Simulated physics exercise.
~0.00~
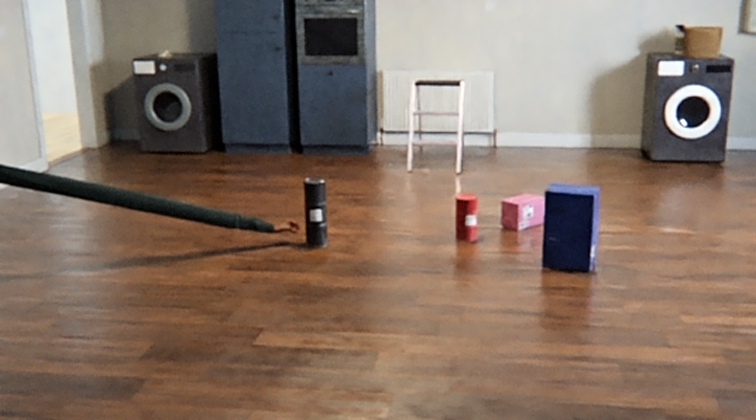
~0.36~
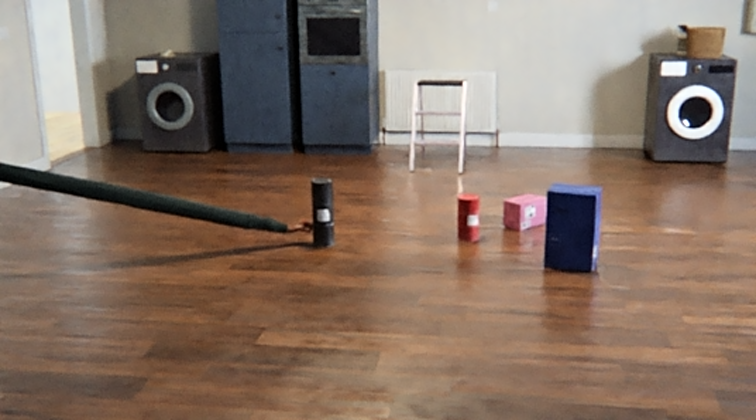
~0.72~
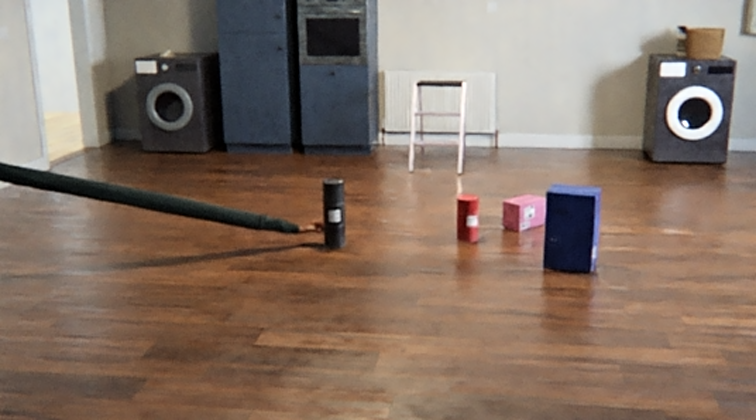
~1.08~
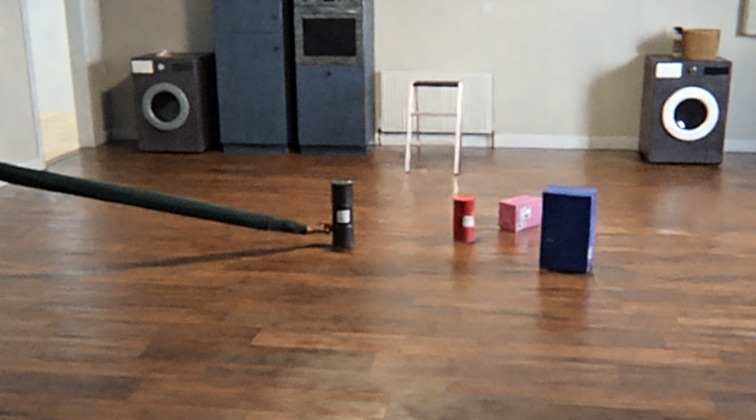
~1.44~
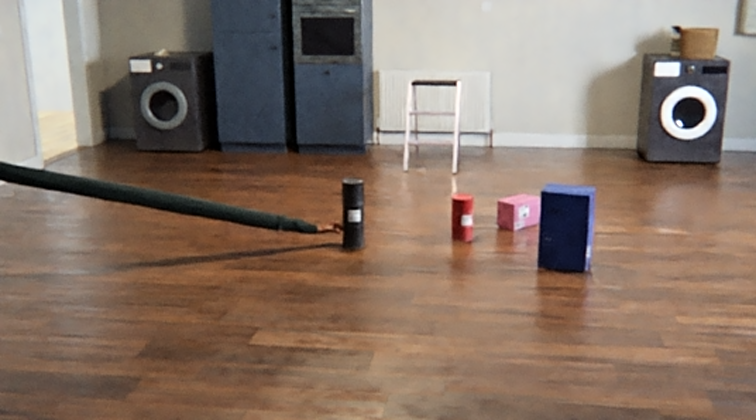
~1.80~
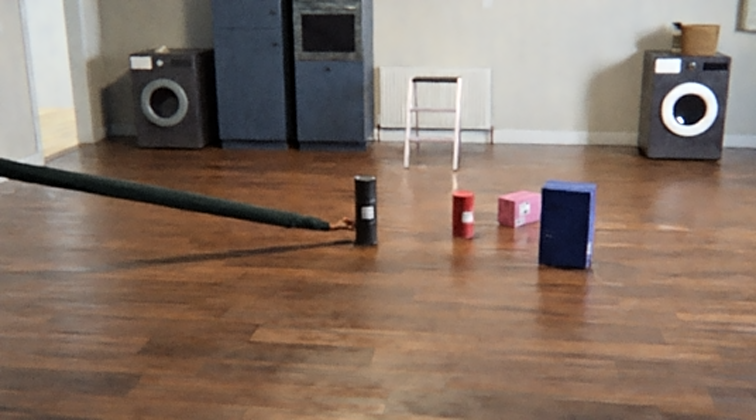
The clip shows a dark-sleeved arm reaching from the left across a wooden floor and steadily pushing a black canister to the right, toward a red canister, a pink parcel and a blue box, which stay in place. The black canister ends farther right, still upright.
